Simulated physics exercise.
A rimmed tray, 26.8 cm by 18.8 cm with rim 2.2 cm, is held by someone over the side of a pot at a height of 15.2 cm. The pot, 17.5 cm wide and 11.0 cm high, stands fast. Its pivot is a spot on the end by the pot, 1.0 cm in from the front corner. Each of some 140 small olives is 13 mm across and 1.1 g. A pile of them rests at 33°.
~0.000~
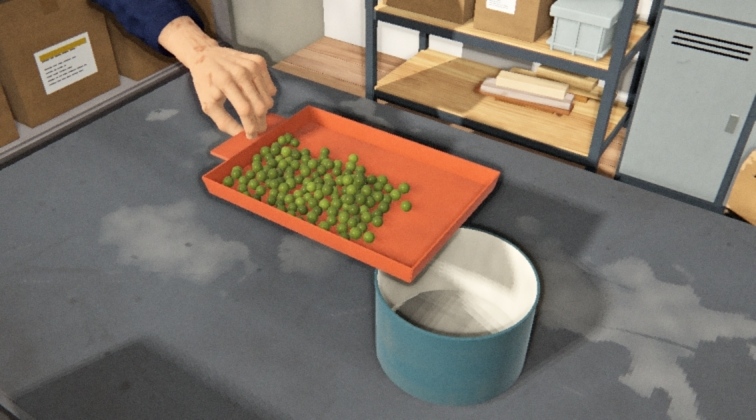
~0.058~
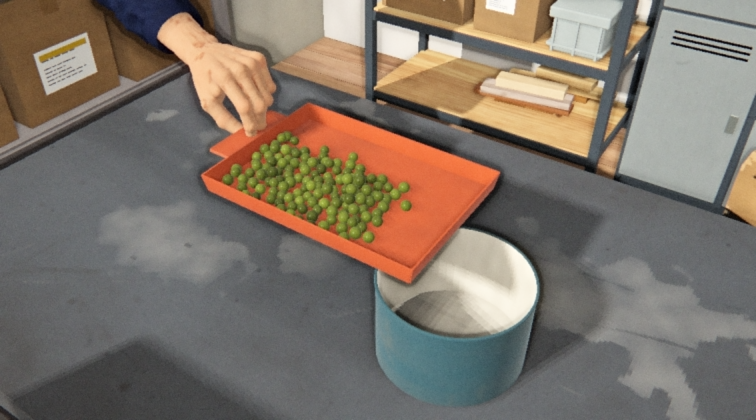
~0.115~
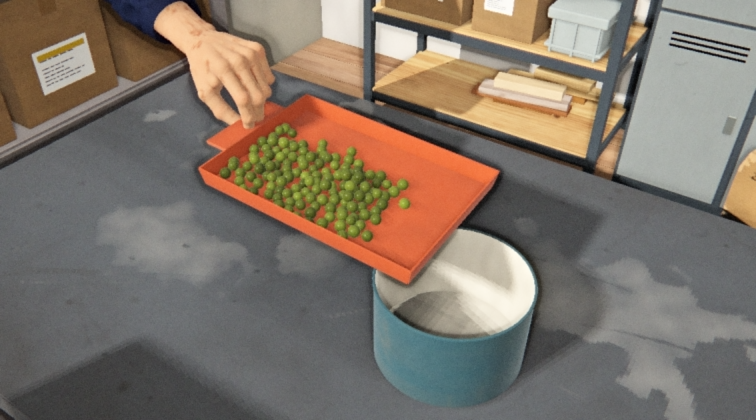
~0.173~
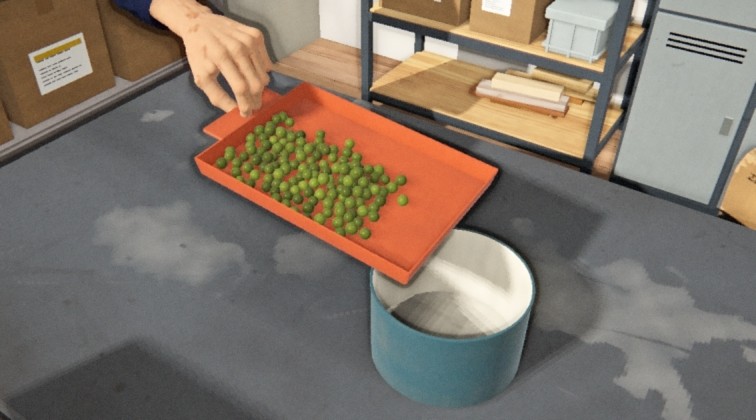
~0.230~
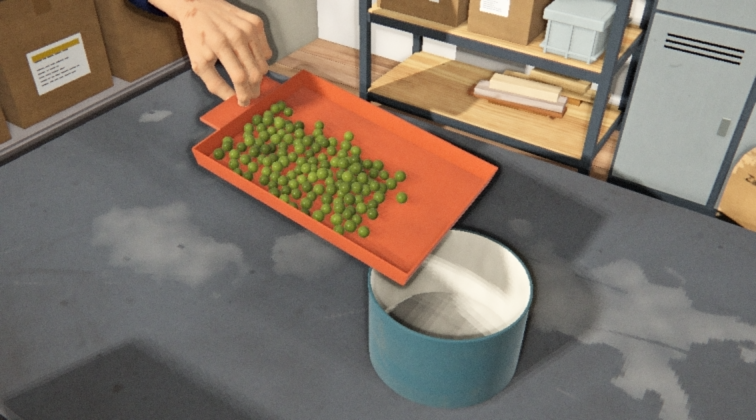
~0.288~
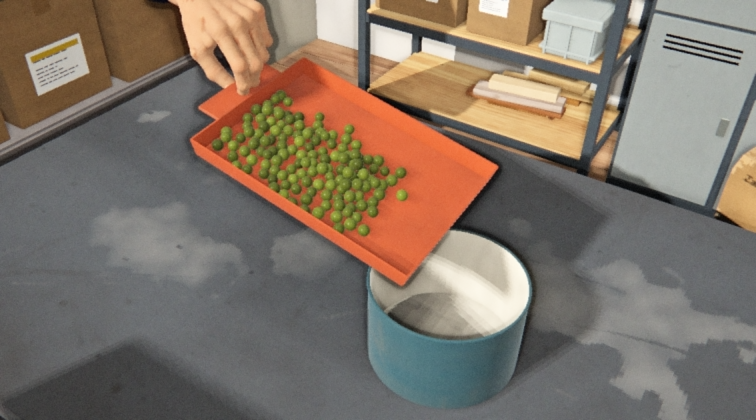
An orange tray of small green olives, held by a hand at its far left end, tilted gradually as that end rose beside a blue pot, while the olives stayed bunched in place.
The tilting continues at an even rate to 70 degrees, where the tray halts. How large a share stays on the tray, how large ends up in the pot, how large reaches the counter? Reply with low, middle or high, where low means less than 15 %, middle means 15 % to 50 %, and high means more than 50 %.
My answer: Tray - high; pot - low; counter - low.
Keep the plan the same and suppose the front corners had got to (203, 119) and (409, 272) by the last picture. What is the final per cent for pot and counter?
Pot 15, counter 10.
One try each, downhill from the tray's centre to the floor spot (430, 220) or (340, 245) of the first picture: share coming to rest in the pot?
Near 10 and 0 percent, in that order.
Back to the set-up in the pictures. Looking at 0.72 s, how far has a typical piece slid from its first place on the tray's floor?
Roughly 7 cm.
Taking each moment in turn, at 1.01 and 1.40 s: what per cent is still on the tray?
Close to 100 at the first time and 95 at the second.
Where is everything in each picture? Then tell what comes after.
Tray tilt 0 degrees, front corners at (207, 176) and (411, 266); middle of the pieces at (319, 189); pot at (457, 277), in the first frame.
Tray tilt 1 degrees, front corners at (207, 174) and (410, 266); middle of the pieces at (319, 187), in the second frame.
Tray tilt 3 degrees, front corners at (204, 168) and (409, 268), lowest corner right front; middle of the pieces at (317, 183), in the third frame.
Tray tilt 7 degrees, front corners at (200, 158) and (407, 269), lowest corner right front; middle of the pieces at (315, 176), in the fourth frame.
Tray tilt 11 degrees, front corners at (197, 148) and (406, 271), lowest corner right front; middle of the pieces at (313, 170), in the fifth frame.
Tray tilt 14 degrees, front corners at (196, 139) and (406, 273), lowest corner right front; middle of the pieces at (313, 164); pot at (449, 280). Its pace works out near 60 degrees a second, in the sixth frame.
After 0.72 s, tilt 41 degrees; the tray holds 100 %, the pot 0 %.
After 1.01 s, tilt 59 degrees; the tray holds 100 %, the pot 0 %.
After 1.40 s, tilt 70 degrees; the tray holds 95 %, the pot 0 %.
In the end, at 1.8 s, tray 95 %, pot 5 %, counter 0 %.
